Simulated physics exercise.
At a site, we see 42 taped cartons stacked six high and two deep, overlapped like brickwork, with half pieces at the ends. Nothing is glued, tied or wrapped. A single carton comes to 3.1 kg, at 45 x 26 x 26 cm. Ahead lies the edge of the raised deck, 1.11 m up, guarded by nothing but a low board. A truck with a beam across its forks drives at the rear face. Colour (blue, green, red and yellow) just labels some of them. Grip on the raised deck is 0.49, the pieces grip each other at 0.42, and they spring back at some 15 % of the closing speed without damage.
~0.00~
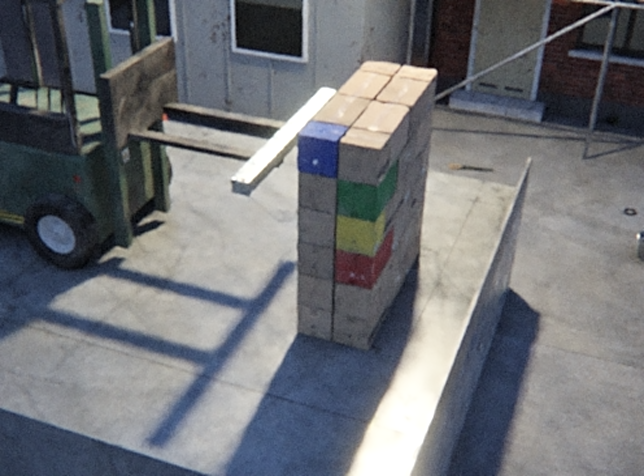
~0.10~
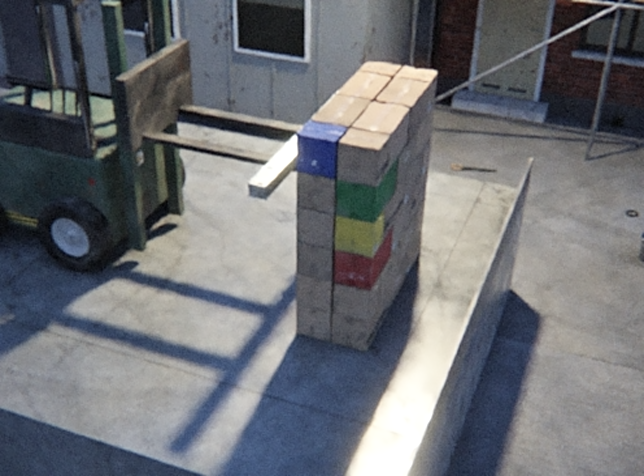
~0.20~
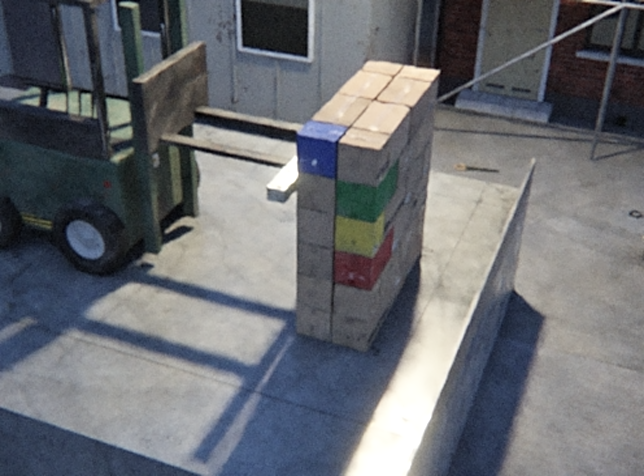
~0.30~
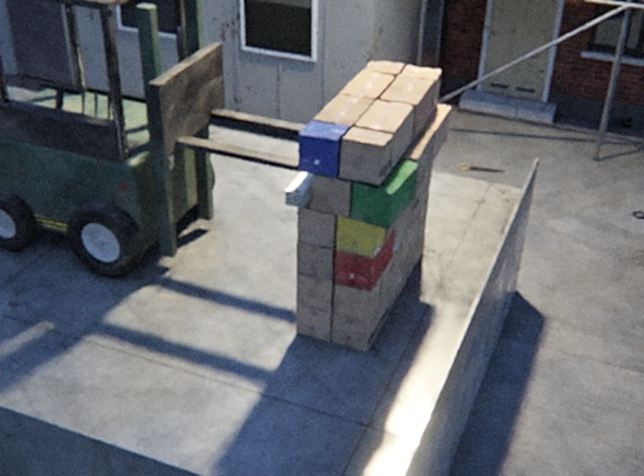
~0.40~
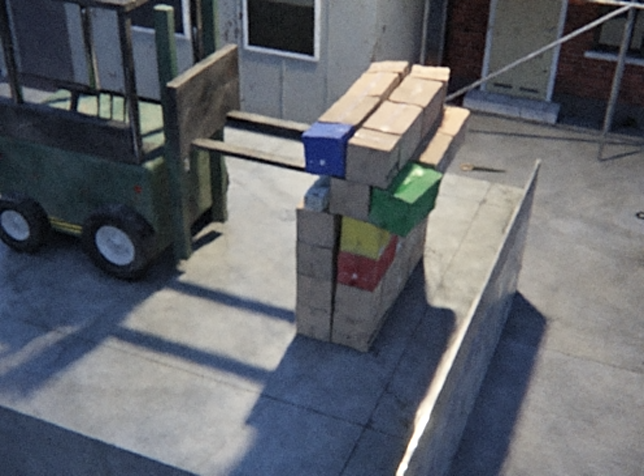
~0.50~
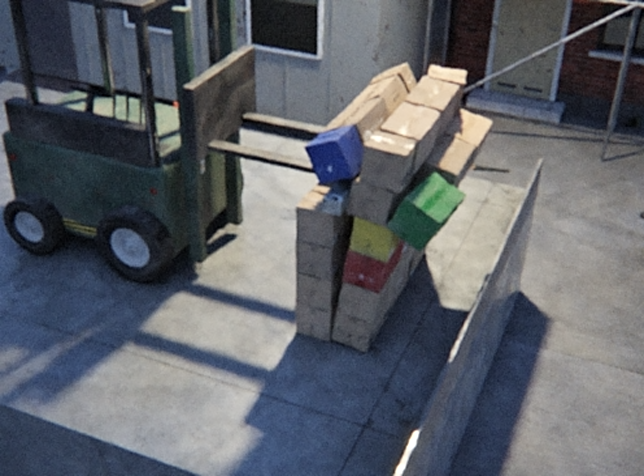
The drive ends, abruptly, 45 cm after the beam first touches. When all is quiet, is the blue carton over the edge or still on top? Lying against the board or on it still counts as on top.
It remains on top.
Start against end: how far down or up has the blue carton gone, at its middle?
It ends some 25 cm lower.
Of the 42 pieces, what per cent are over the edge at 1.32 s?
15 per cent by then.
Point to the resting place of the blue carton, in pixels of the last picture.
Near (322, 186).
Around 0.82 s, none of the 42 cartons over the edge, 27 disturbed; blue carton on its side; green carton on its side.
Around 1.32 s, 7 of the 42 cartons over the edge; blue carton on its side; green carton upside down.
Finally (2.0 s), 14 of the 42 cartons over the edge; blue carton on its side; green carton upside down; yellow carton on its side. Seen by the last camera, middles, blue carton near (322, 186).
